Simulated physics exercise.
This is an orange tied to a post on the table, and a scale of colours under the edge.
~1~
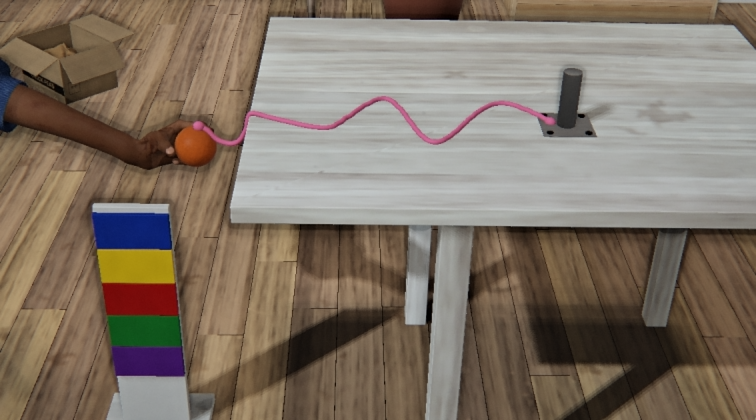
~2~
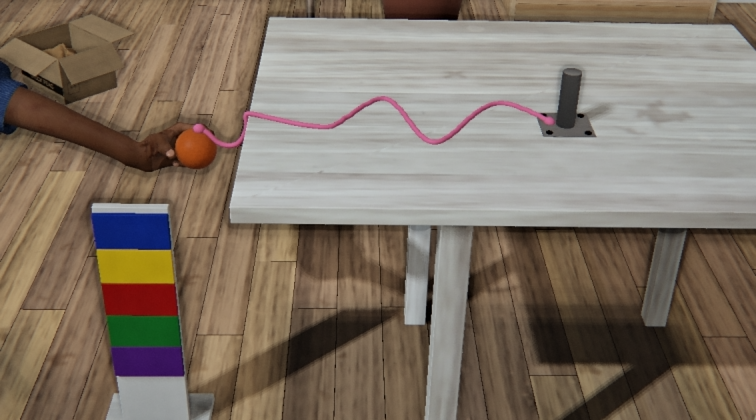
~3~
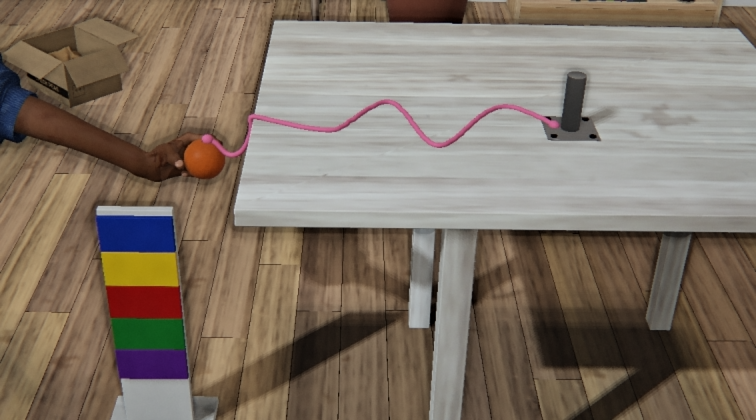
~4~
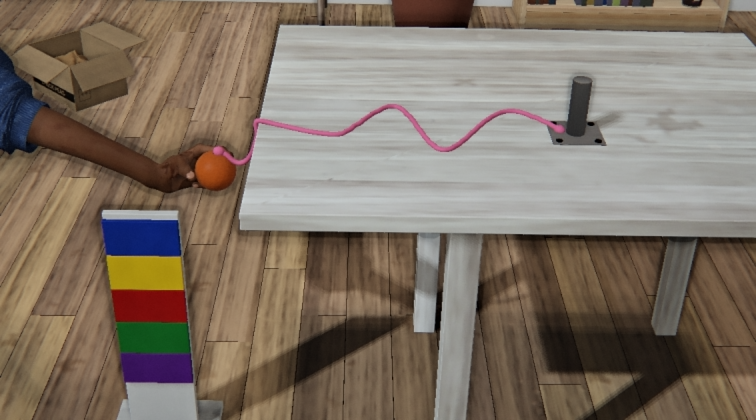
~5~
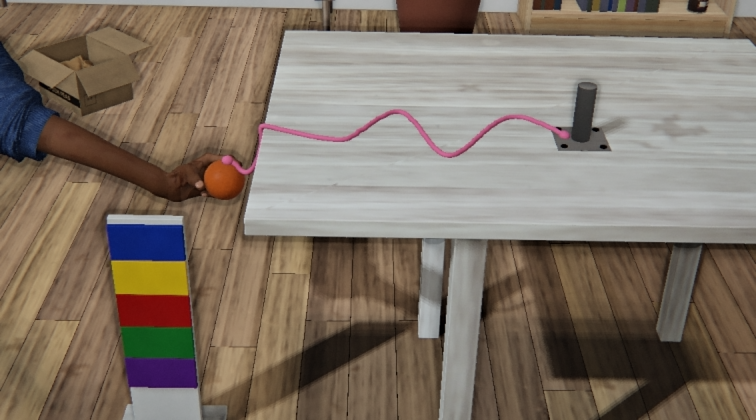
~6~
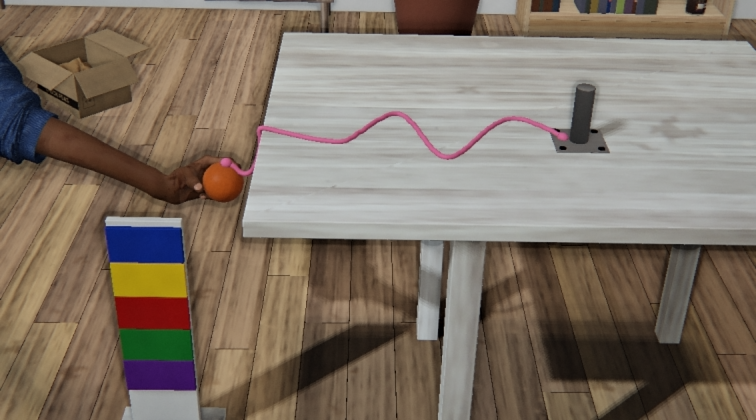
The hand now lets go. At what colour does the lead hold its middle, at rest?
The lead holds its middle at green.
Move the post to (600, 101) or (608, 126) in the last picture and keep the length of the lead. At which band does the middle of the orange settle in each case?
In that order: Red; red.
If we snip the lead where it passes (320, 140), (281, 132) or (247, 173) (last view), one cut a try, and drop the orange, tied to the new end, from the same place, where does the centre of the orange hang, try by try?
Try by try, around (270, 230), (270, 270) and (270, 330).
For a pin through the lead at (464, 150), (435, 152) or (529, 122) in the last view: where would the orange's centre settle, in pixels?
Try by try, around (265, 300), (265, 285) and (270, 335).
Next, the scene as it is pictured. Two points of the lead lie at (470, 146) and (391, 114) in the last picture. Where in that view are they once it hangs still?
At (414, 135), then (263, 135).
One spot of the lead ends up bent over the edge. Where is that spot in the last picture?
It lies at about (391, 114).
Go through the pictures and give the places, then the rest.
Orange (196, 146); blue (132, 233); yellow (136, 267); red (140, 301); green (144, 332); purple (148, 363), in the first picture.
Orange (196, 149); lead through (517, 106) (456, 131) (405, 115) (353, 113) (270, 118), in the second picture.
Orange (204, 159), in the third picture.
Orange (215, 171); lead through (527, 114) (466, 138) (415, 123) (363, 121) (280, 125), in the fourth picture.
Orange (224, 180), in the fifth picture.
Orange (223, 182); lead through (530, 122) (470, 146) (418, 130) (366, 128) (284, 133), in the sixth picture.
Early on, orange near (280, 349); level with green.
Midway, orange near (265, 352); level with green.
Finally, orange near (272, 354); level with green. At green.
